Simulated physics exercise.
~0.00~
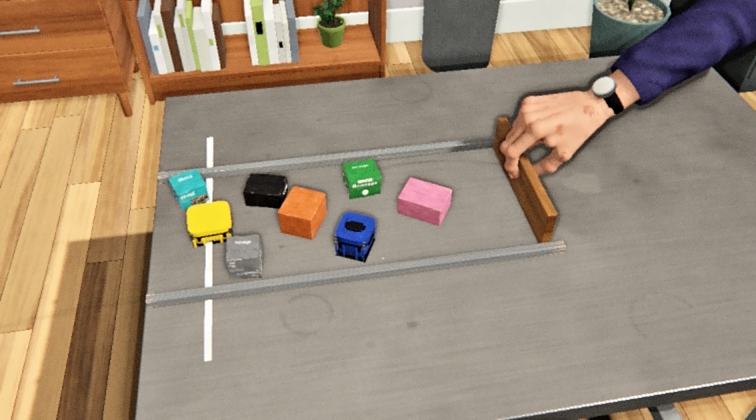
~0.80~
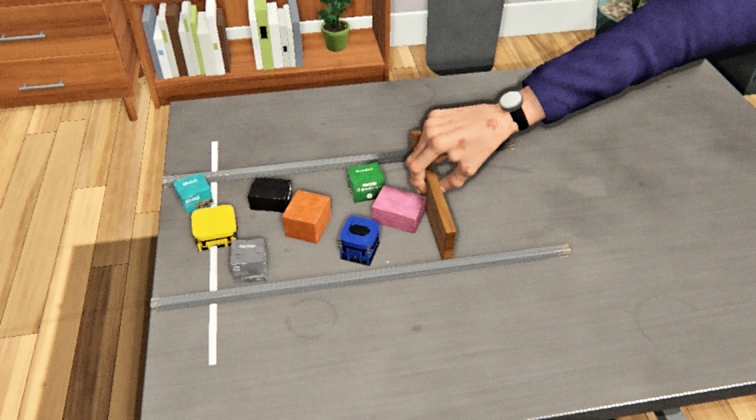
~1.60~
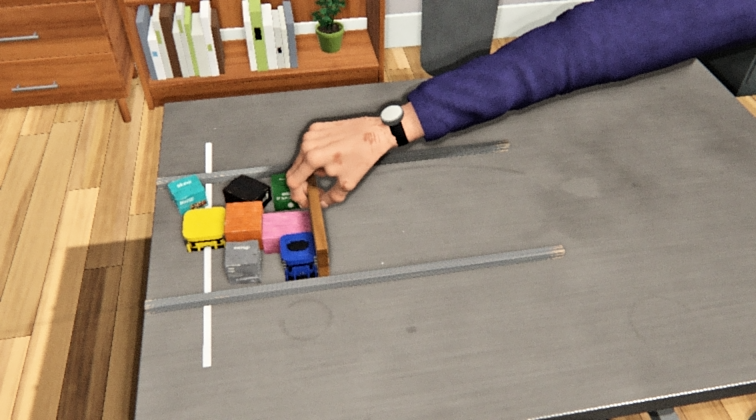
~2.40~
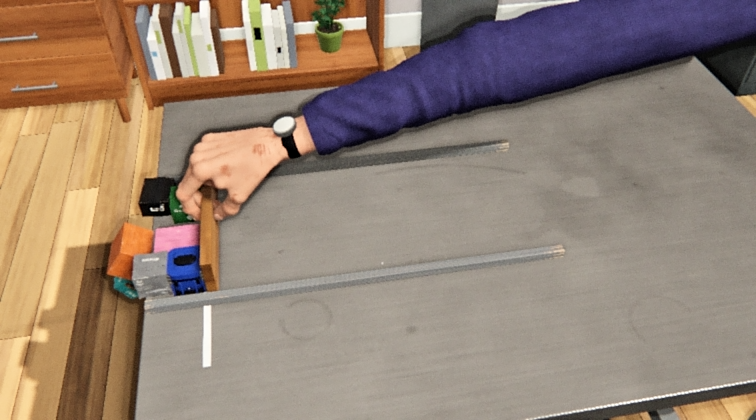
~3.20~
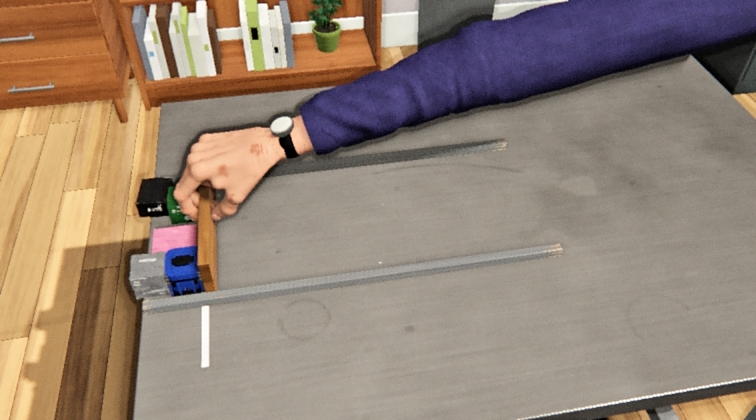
A hand with a wristwatch and purple sleeve holds a wooden board upright at the right of a grey table, seen from above in a slightly swaying view. Between two metal rails lie pink, green, blue, orange and black blocks, with a grey box, yellow case and turquoise box near white tape at the left. The hand slides the board left, gathering the pink block, then the others, into a cluster. The crowded things are pushed past the tape to the table's edge. The turquoise box, yellow case and orange block fall off, while the black, green, pink, grey and blue ones remain beside the stopped board.
